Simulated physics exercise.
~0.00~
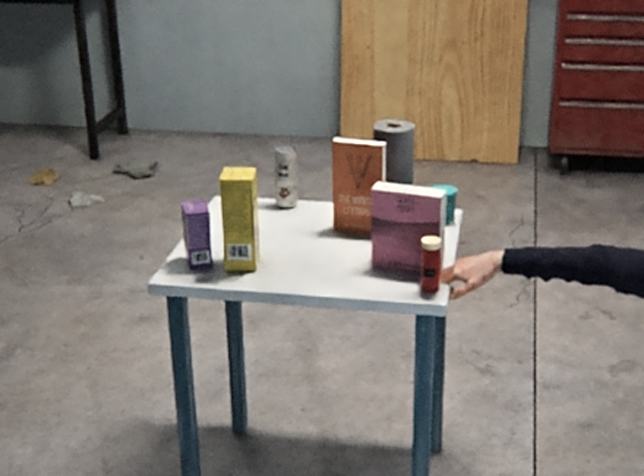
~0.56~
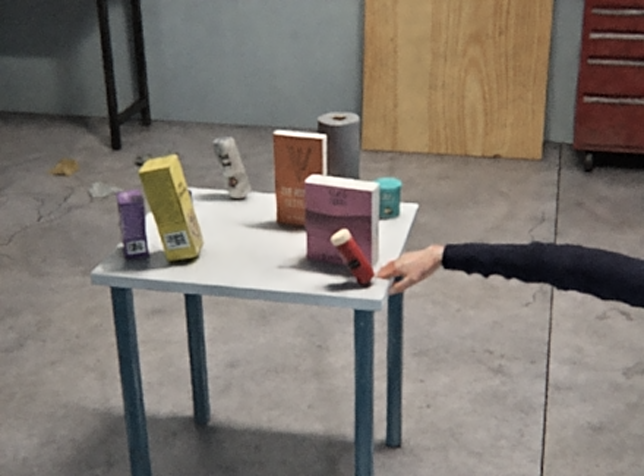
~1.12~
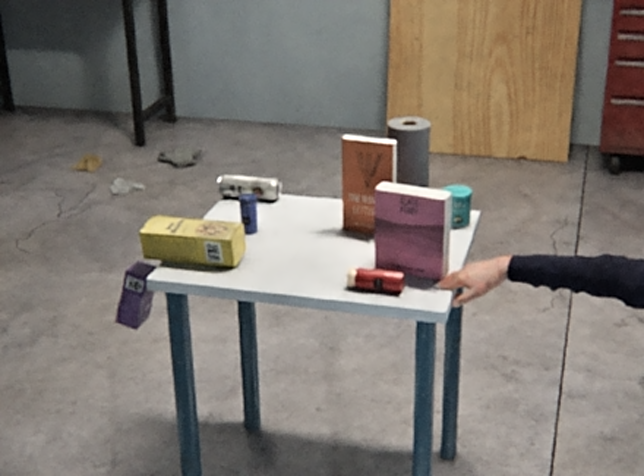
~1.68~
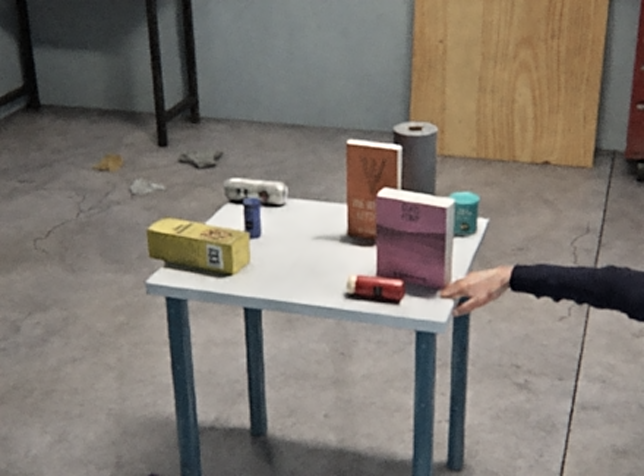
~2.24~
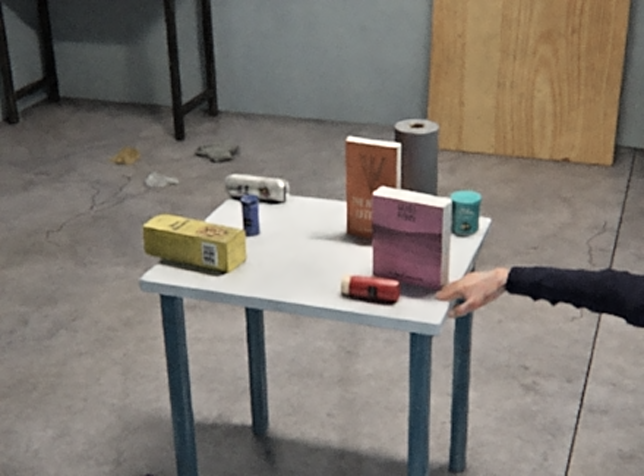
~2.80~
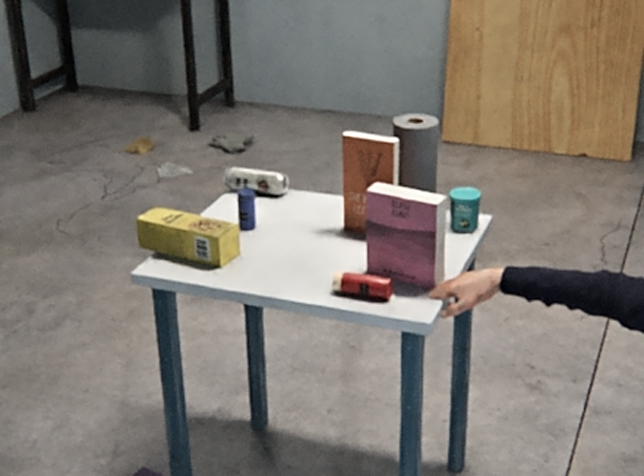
In a workshop, a hand jerks a table, toppling several items as one packet falls off.
